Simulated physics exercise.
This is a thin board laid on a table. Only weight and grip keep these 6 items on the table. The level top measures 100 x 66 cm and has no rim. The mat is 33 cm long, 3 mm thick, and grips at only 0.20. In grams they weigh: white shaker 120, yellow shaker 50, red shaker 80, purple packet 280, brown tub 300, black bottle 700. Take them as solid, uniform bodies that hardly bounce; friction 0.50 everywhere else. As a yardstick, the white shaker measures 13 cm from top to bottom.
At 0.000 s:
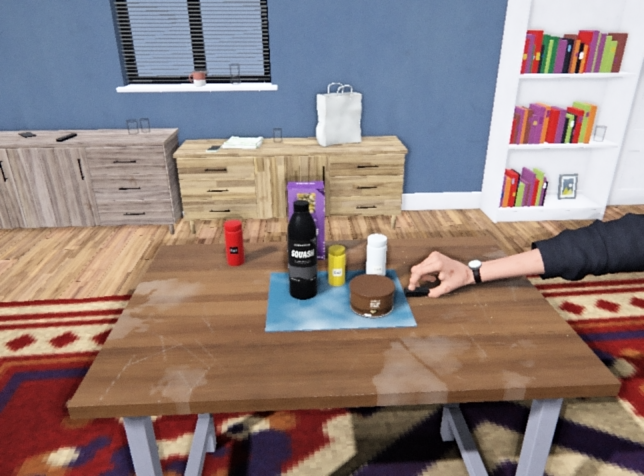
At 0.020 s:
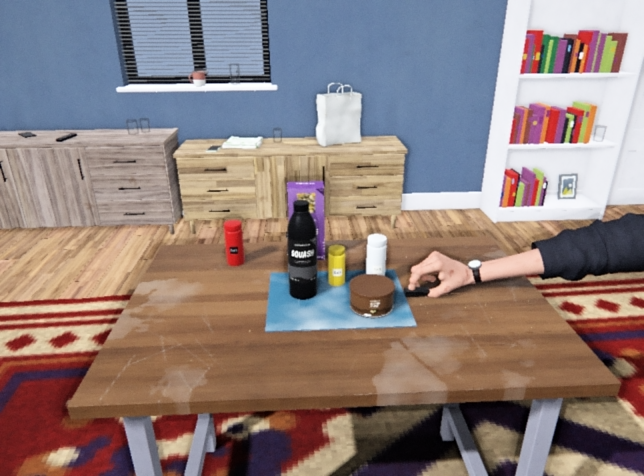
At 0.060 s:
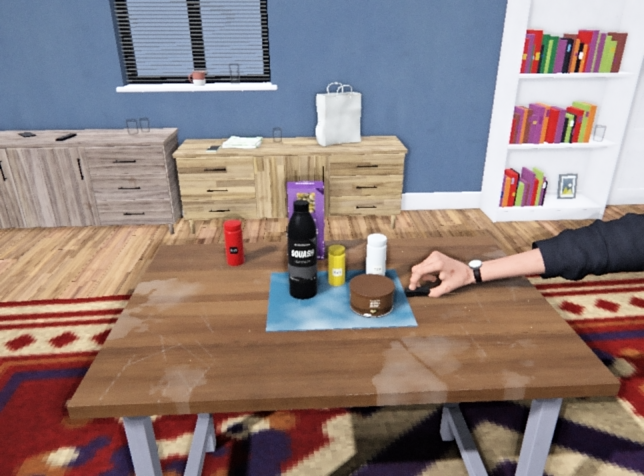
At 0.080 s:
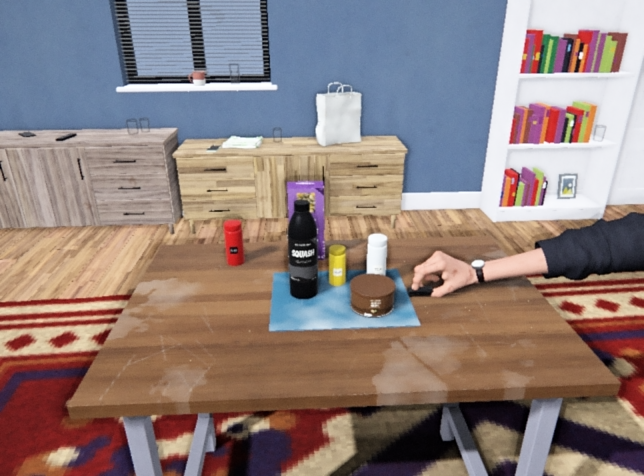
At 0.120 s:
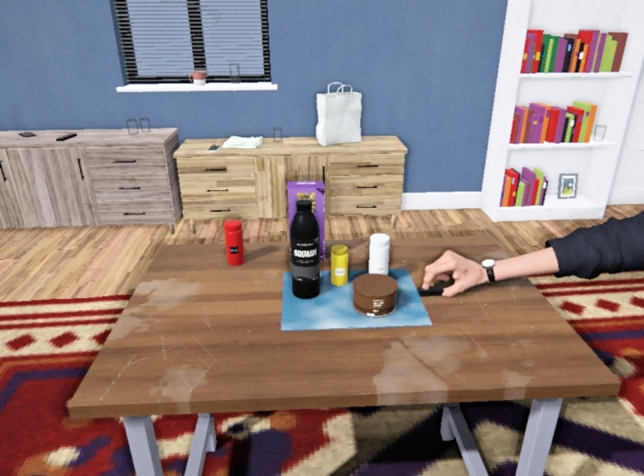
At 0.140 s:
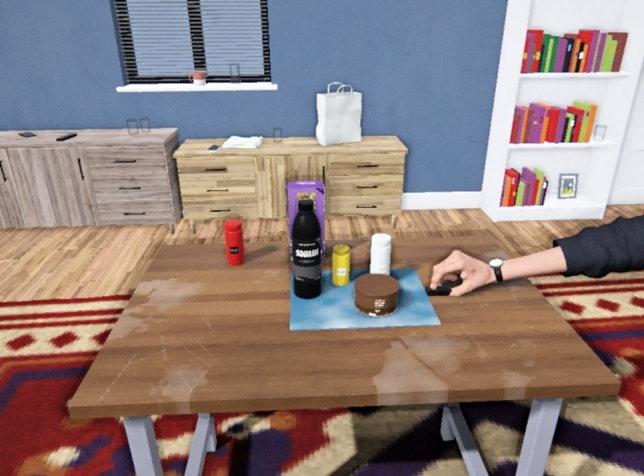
A hand in a dark sleeve and wristwatch reaches in from the right over a wooden table, seen from the front and slightly above, in a blue-walled room with cabinets and a bookshelf. A black bottle, purple packet, yellow and white shakers and brown tub are grouped on a blue mat, with a red shaker to the left. After staying still, the hand draws the mat slightly right, its items shifting too, while the red shaker and view remain still.
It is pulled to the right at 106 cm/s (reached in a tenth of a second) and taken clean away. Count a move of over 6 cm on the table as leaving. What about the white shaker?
The white shaker ends elsewhere.
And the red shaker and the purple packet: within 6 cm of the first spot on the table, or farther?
The red shaker holds its spot; the purple packet keeps its place.
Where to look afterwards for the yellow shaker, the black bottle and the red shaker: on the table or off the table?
The yellow shaker ends on the table; the black bottle ends on the table; the red shaker is still on the table.
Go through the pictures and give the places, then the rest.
Mat out by 0 cm; white shaker (376, 261); yellow shaker (337, 266), in the first picture.
Mat out by 0 cm; purple packet (306, 222); brown tub (372, 296), in the second picture.
Mat out by 0 cm; black bottle (302, 249); yellow shaker (337, 265), in the third picture.
Mat out by 1 cm; red shaker (234, 243); purple packet (306, 222), in the fourth picture.
Mat out by 3 cm; brown tub (375, 295); black bottle (305, 249), in the fifth picture.
Mat out by 5 cm; white shaker (380, 261); yellow shaker (341, 265), in the sixth picture.
After 0.54 s, mat out by 48 cm; white shaker slid 25 cm near (474, 258); yellow shaker leaning 51°; brown tub slid 25 cm.
After 0.84 s, mat out by 80 cm; white shaker and brown tub now off the table; yellow shaker on its side; black bottle slid 5 cm.
At rest (1.7 s), off the table, white shaker and brown tub; tipped over on the table, yellow shaker; the other 3 in place, give or take 6 cm.
